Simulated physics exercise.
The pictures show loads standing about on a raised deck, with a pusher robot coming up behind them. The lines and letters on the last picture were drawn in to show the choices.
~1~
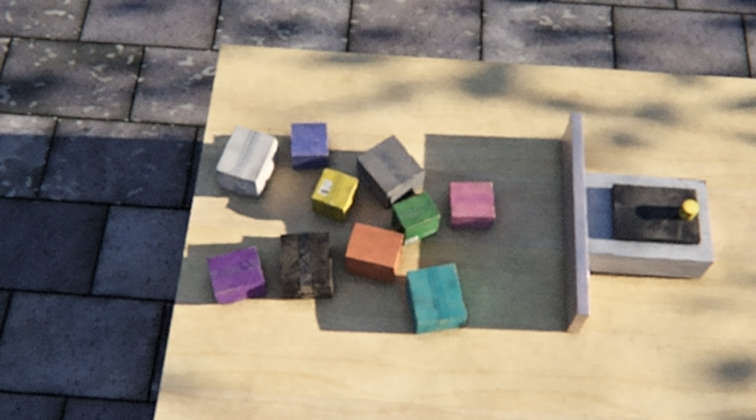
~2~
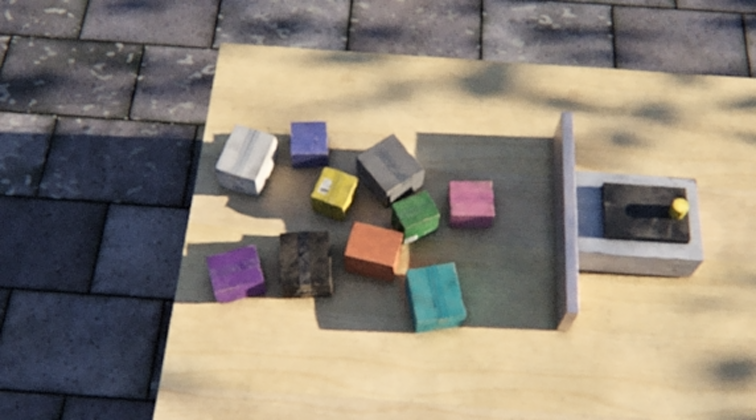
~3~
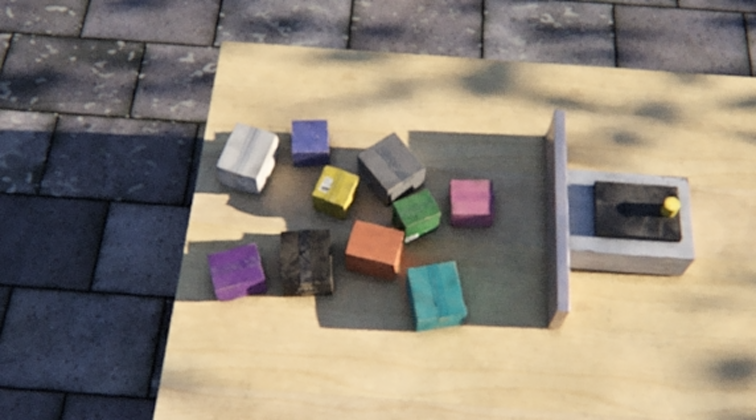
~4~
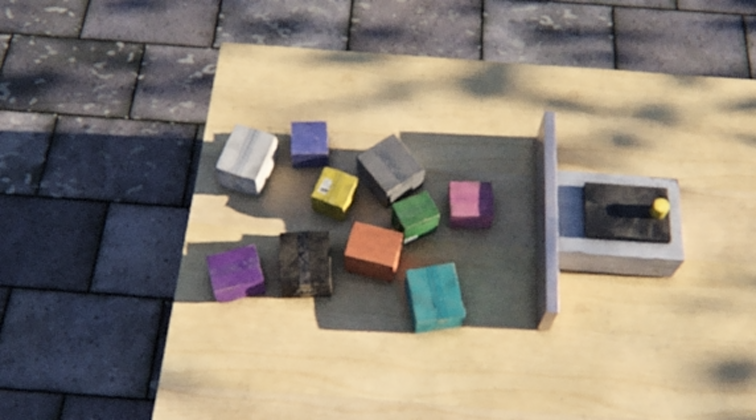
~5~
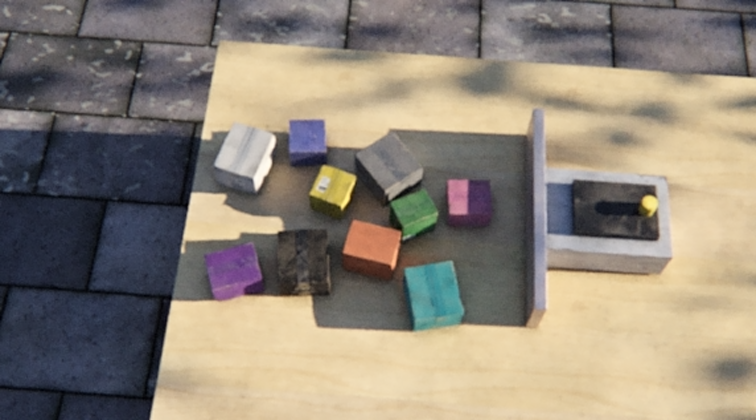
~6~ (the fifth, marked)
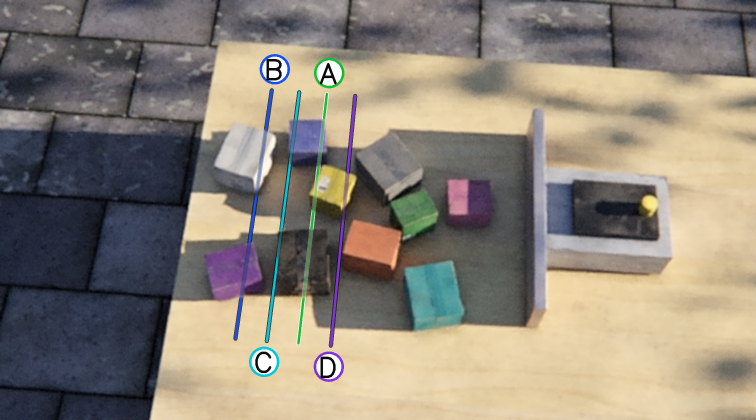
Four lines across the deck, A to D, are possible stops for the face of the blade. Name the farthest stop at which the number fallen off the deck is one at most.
It should halt at A.
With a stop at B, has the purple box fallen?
Yes.
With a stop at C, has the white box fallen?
By then, yes.
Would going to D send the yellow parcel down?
No.
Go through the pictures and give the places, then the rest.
In the first frame, blue crate (310, 146); turquoise parcel (436, 299); grey box (390, 172).
In the second frame, robot (639, 212); black box (306, 265).
In the third frame, robot (631, 210); orange crate (374, 251).
In the fourth frame, robot (620, 211); white box (248, 161).
In the fifth frame, robot (609, 209); purple box (235, 273); blue crate (308, 143); turquoise parcel (433, 297).
On the copy, A at (314, 210); B at (255, 206); C at (284, 208); D at (344, 212).
On A. First, robot (527, 203); turquoise parcel (423, 295); pink box (429, 199).
Then, robot (448, 197); purple box (201, 284); black box (249, 265).
Finally, robot (386, 192); purple box (177, 302); white box (213, 154); none fallen.
By contrast, B drops five; C drops two; D is within the limit but short.
